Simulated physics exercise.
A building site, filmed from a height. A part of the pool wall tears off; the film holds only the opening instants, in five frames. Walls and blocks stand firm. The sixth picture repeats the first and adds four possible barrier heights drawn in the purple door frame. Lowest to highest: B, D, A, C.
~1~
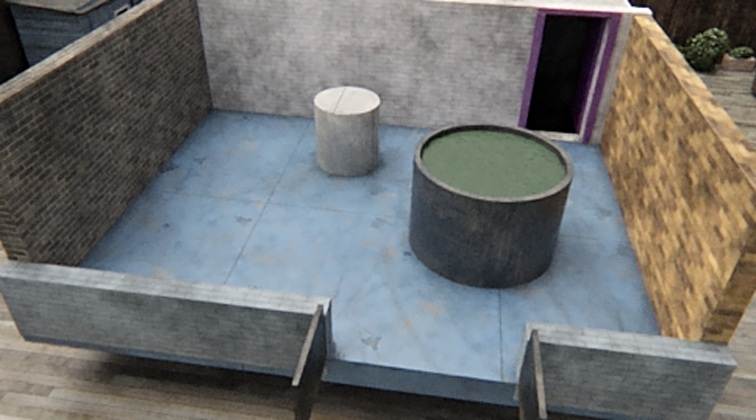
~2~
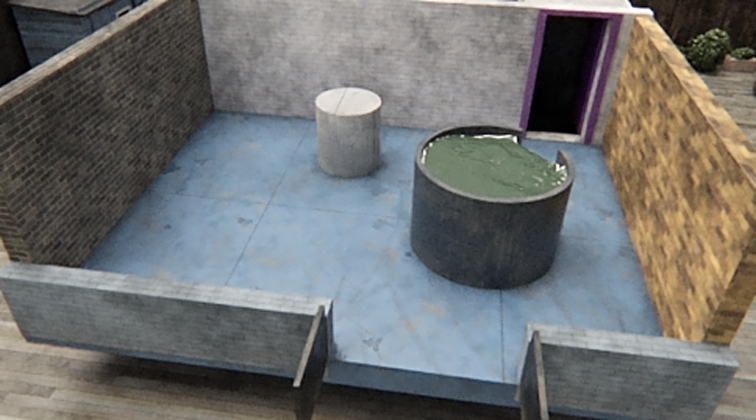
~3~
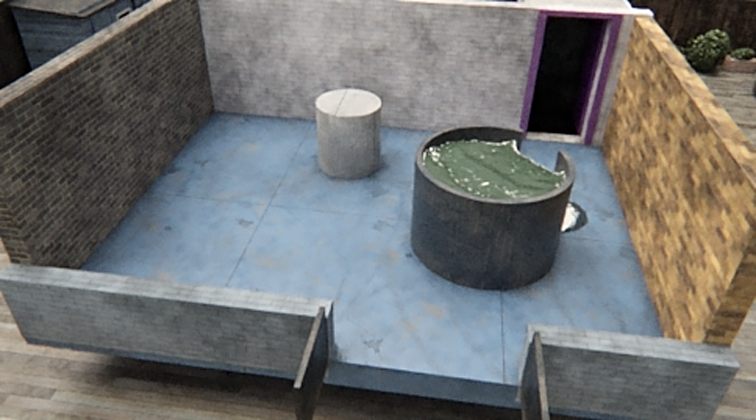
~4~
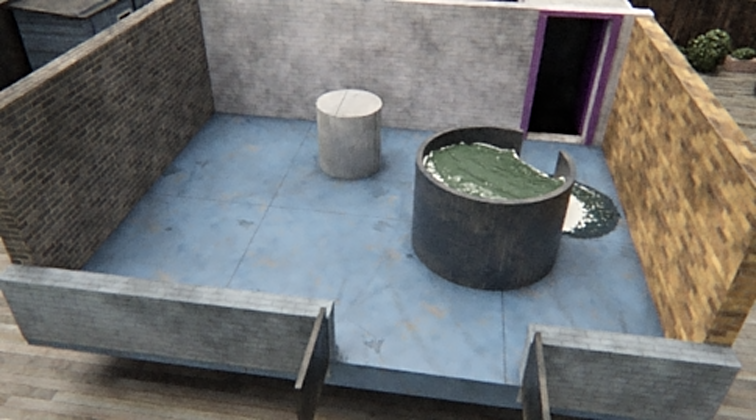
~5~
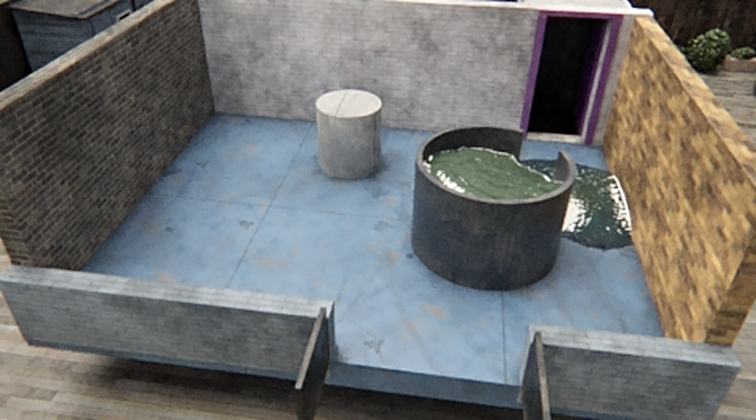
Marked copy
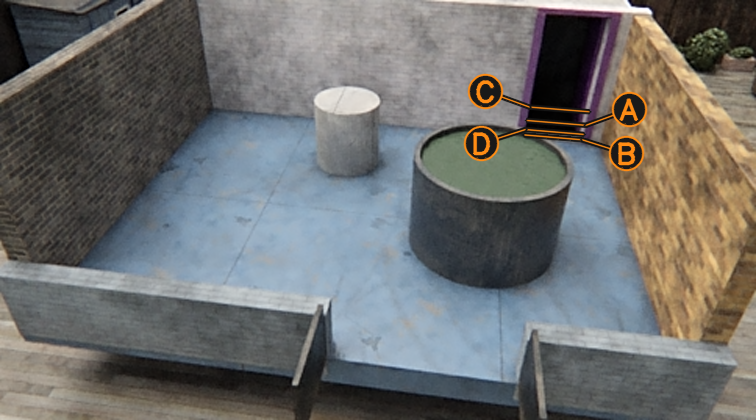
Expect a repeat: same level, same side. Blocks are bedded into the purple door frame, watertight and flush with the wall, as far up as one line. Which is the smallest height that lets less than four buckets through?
The limit is C.
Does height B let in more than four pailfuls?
Yes.
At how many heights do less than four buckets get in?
One of them.
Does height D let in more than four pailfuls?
Yes, that goes wrong.
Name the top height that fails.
It is A.
In orange, A at (556, 122); B at (553, 137); C at (559, 109); D at (554, 131); from the bottom up B, D, A, C.
For height A, about 9 bucketfuls get in.
For height B, dozens of bucketfuls pour in.
For height C, a splash gets over, under a bucket.
For height D, dozens of bucketfuls pour in.
